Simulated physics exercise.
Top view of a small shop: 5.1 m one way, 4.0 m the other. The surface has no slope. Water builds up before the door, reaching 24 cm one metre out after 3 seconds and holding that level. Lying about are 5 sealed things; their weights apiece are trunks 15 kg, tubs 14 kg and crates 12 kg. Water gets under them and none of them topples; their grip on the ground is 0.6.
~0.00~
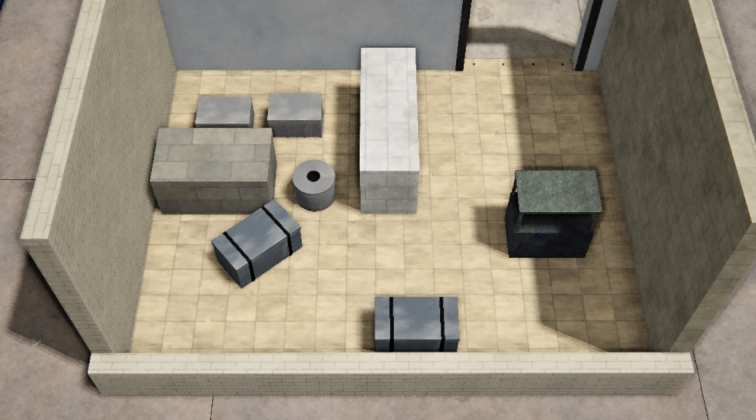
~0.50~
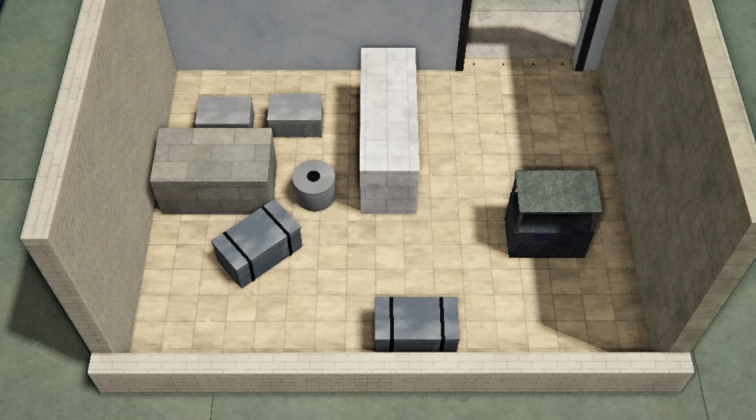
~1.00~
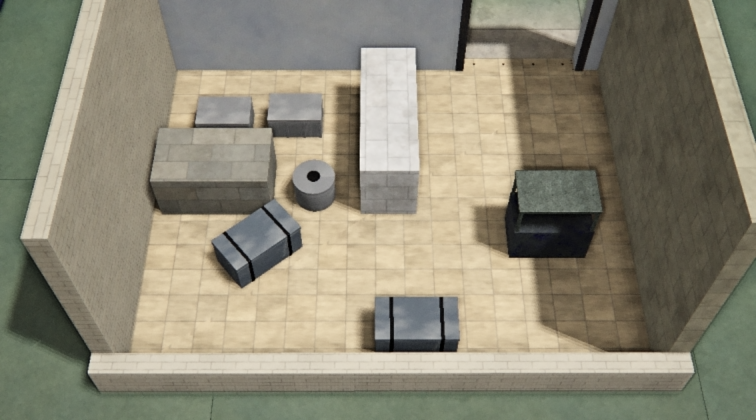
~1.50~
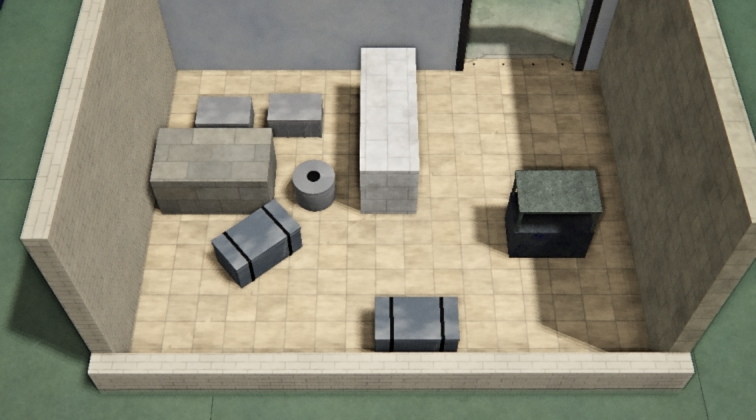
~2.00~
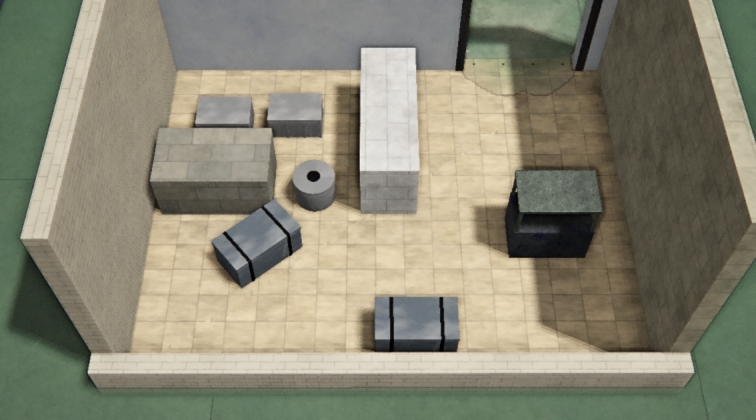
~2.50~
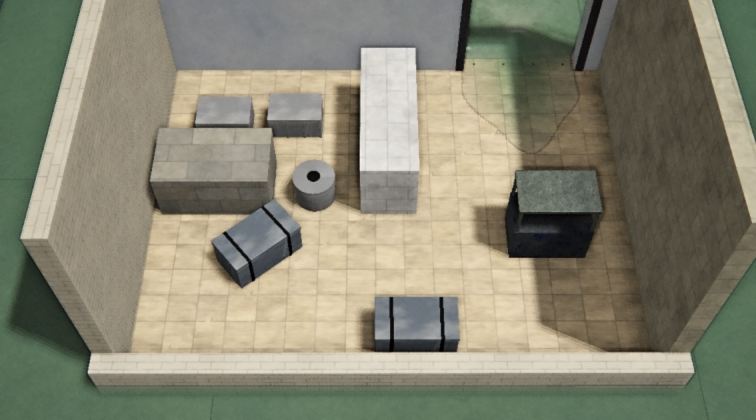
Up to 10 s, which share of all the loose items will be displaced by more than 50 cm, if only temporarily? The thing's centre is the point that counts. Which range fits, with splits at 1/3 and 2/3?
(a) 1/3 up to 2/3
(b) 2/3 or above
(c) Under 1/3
(c) Under 1/3.
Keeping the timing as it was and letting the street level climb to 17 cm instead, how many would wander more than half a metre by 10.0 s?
In that case the number is 1.
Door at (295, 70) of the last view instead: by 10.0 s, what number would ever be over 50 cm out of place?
5.
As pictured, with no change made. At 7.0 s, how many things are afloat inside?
The count is 1.
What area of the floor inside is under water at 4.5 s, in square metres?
The covered patch comes to about 7.5 m2.
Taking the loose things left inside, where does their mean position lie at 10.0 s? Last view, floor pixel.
Centred roughly on (261, 185).
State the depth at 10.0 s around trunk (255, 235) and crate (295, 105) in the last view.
9 and 0 cm.
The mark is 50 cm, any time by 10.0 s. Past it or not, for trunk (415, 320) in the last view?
It is above the mark.
After 3.5 s 0 of 5 are over 50 cm from their spots; 0 afloat.
After 4.5 s 0 of 5 are over 50 cm from their spots; 0 afloat.
After 7.0 s 1 of 5 are over 50 cm from their spots; 1 afloat.
After 10.0 s 1 of 5 are over 50 cm from their spots, and 1 have been at some point; 2 afloat.
